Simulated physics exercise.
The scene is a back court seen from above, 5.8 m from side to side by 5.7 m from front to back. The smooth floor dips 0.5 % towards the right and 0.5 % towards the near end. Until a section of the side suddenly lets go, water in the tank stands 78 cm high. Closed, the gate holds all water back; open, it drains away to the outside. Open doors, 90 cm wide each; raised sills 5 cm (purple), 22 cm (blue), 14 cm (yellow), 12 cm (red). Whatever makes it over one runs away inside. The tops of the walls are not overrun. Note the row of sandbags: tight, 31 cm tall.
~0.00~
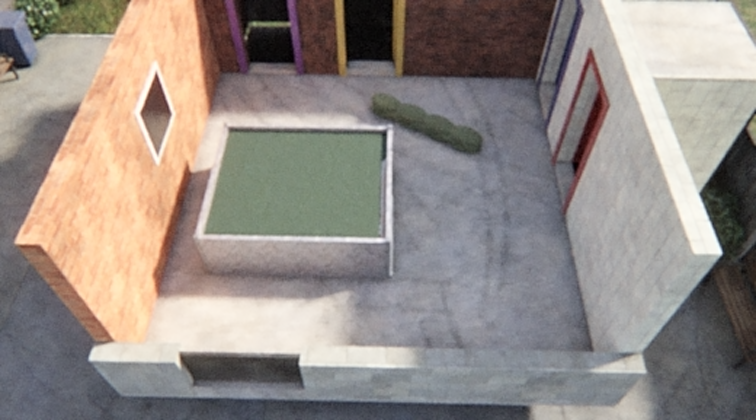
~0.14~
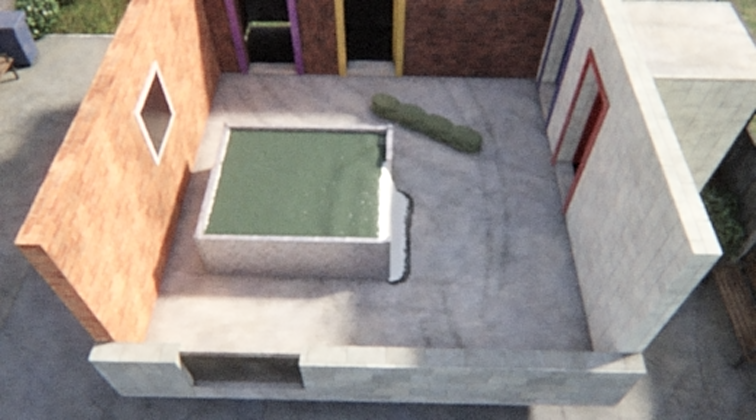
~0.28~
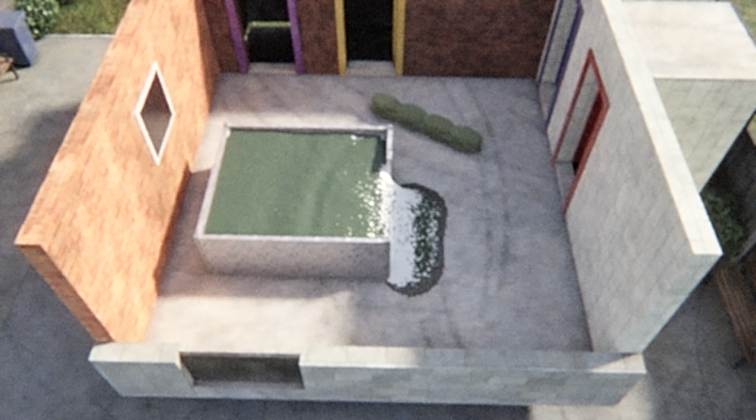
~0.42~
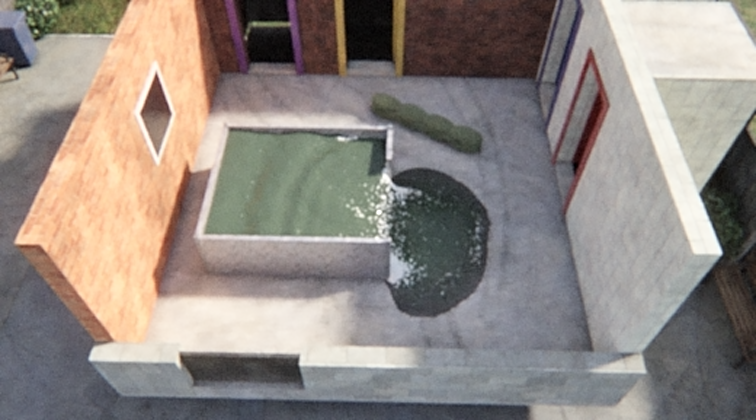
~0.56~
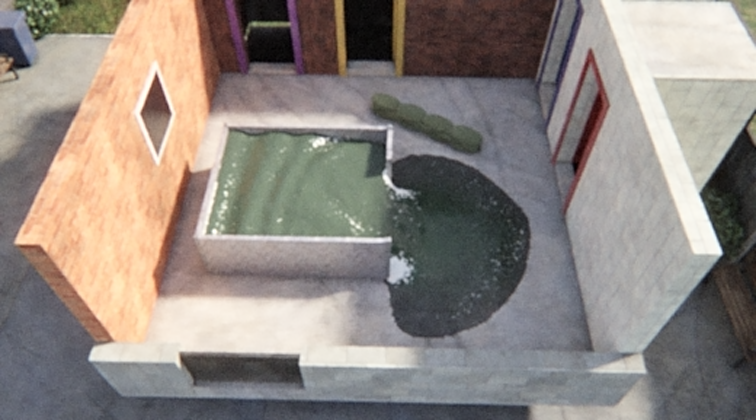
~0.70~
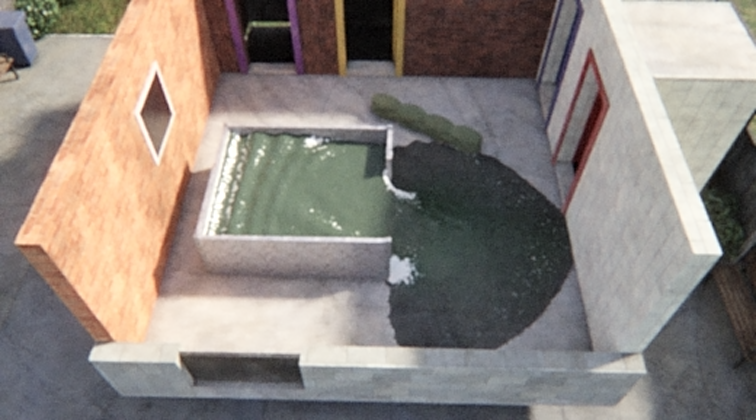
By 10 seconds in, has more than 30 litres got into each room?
Purple door: Beyond the allowance; blue door: Within the allowance; yellow door: Within the allowance; red door: Beyond the allowance.
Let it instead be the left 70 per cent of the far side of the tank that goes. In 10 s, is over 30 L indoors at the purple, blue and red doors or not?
Then purple would come out on the high side, blue on the low side and red on the low side.
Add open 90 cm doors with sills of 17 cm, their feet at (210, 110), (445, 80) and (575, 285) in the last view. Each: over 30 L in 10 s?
Result in order - not enough, not enough, more than that.
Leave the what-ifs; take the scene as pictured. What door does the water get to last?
I'd say the purple one.
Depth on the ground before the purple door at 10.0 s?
Roughly 13.0 centimetres.
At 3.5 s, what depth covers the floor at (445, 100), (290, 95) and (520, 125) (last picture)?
6, 0, 10 cm.
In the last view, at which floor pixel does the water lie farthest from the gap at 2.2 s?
(536, 83).
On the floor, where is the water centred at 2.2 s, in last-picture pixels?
Roughly (409, 236) in the last picture.
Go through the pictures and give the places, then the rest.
The first picture shows the tank at (301, 182) is whole and still, 78 cm deep.
In the second picture, water pours out at (386, 221) and has run 0.8 m, to (392, 282); typically 9 cm deep outside, 78 cm at the tank's back.
In the third picture, water pours out at (386, 223) and has run 1.0 m, to (436, 199); typically 13 cm deep outside, 78 cm at the tank's back.
In the fourth picture, water pours out at (386, 225) and has run 1.5 m, to (480, 209); typically 10 cm deep outside, 78 cm at the tank's back.
In the fifth picture, water pours out at (386, 225) and has run 2.0 m, to (521, 219); typically 7 cm deep outside, 75 cm at the tank's back.
In the sixth picture, the front is at (565, 223), 2.7 m from the gap at (386, 225); 6.9 m2 of floor is under water; 68 cm left at the back of the tank.
After 1.4 s water covers 35 % of the floor and is deepest (49 cm) near (598, 378); purple door not reached, blue door not reached, yellow door not reached, red door 30 cm at the sill, 30 L in.
After 2.2 s water covers 40 % of the floor and is deepest (56 cm) near (584, 313); purple door not reached, blue door 10 cm at the sill, 0 L in, yellow door not reached, red door 32 cm at the sill, 118 L in.
After 3.5 s water covers 60 % of the floor and is deepest (32 cm) near (598, 378); purple door not reached, blue door 10 cm at the sill, 0 L in, yellow door 3 cm at the sill, 0 L in, red door 24 cm at the sill, 227 L in.
After 6.0 s water covers 95 % of the floor and is deepest (22 cm) near (537, 89); purple door 5 cm at the sill, 0 L in, blue door 21 cm at the sill, 4 L in, yellow door 13 cm at the sill, 0 L in, red door 16 cm at the sill, 285 L in.
After 10.0 s water covers 95 % of the floor and is deepest (19 cm) near (216, 219); purple door 13 cm at the sill, 54 L in, blue door 13 cm at the sill, 4 L in, yellow door 10 cm at the sill, 3 L in, red door 12 cm at the sill, 295 L in.
